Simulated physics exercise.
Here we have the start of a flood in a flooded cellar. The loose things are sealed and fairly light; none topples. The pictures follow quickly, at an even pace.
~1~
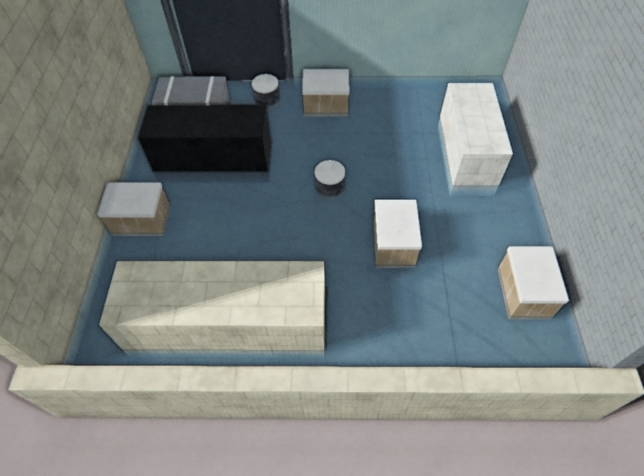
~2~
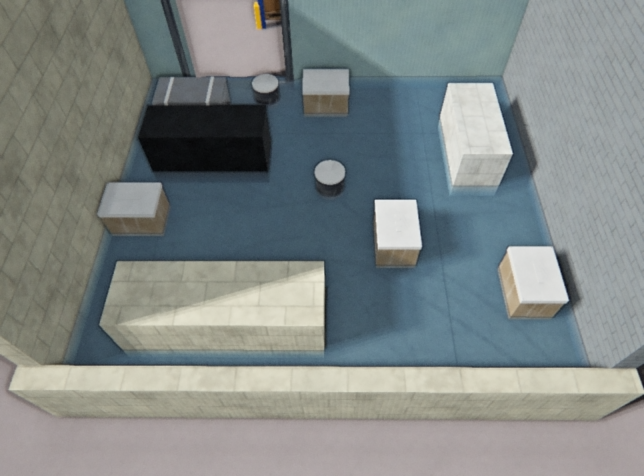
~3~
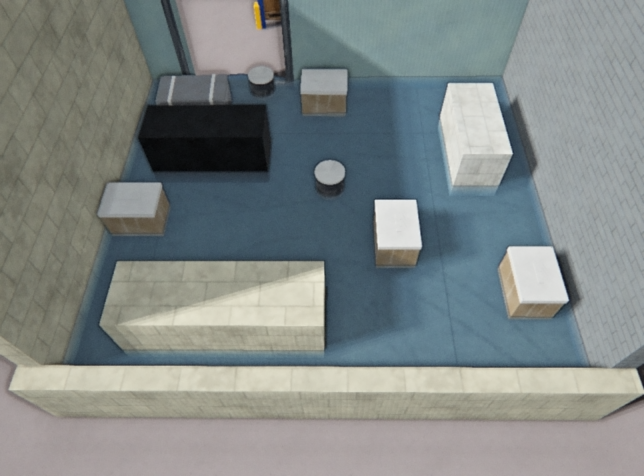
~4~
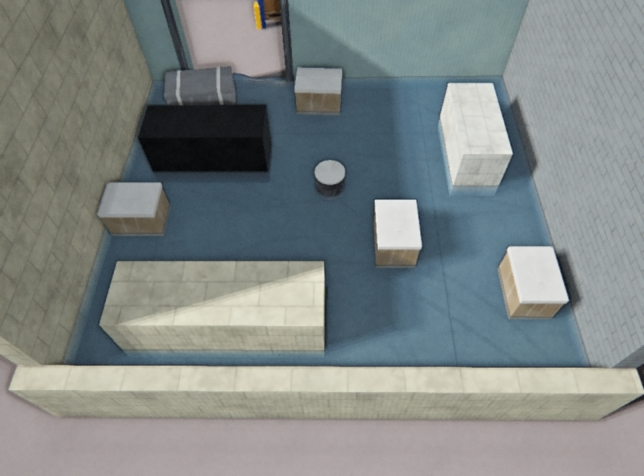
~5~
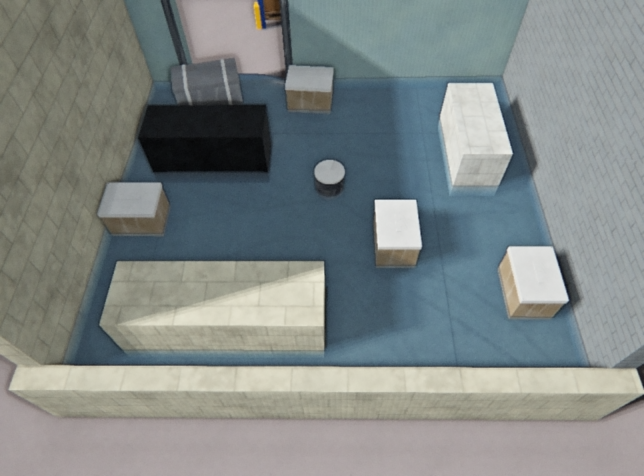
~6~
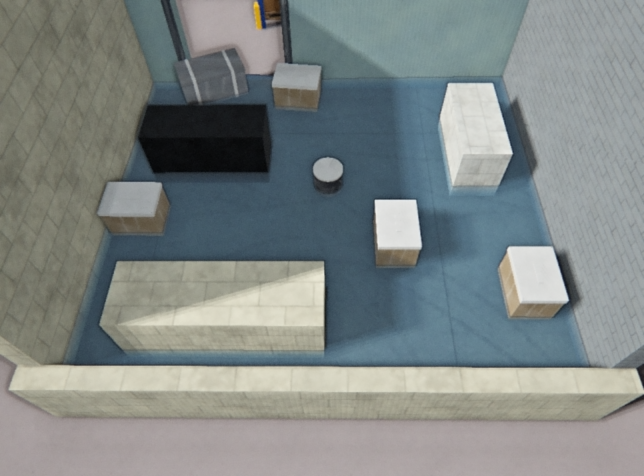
In a flooded cellar, a door opens and a grey trunk and chest drift closer together.
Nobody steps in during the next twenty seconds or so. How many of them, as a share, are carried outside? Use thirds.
It is two thirds or above.
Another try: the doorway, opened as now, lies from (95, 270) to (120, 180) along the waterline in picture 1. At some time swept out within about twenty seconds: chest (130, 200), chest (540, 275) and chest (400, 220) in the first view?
In that order: Washed out, inside, through.
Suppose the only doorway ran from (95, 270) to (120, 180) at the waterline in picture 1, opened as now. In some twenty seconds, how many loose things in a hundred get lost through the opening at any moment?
I make it 40 per cent.
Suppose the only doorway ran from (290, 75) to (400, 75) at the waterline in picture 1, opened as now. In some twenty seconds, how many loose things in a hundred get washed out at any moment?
Some 70 per cent.
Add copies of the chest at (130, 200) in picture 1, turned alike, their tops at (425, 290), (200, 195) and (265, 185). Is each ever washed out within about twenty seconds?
In turn: Inside, left behind, out.
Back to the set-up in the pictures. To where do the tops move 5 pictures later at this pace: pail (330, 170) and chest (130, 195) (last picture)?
Near (316, 138) and (132, 172).
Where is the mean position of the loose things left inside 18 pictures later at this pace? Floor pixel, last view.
Roughly at (329, 220).
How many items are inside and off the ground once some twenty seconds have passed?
It comes to 2.
A moment on, 3 of 7 are out; 4 afloat.
Next, 4 of 7 are out; 3 afloat.
Later, 4 of 7 are out; 2 afloat.
In the end, 5 of 7 are out; 2 afloat.
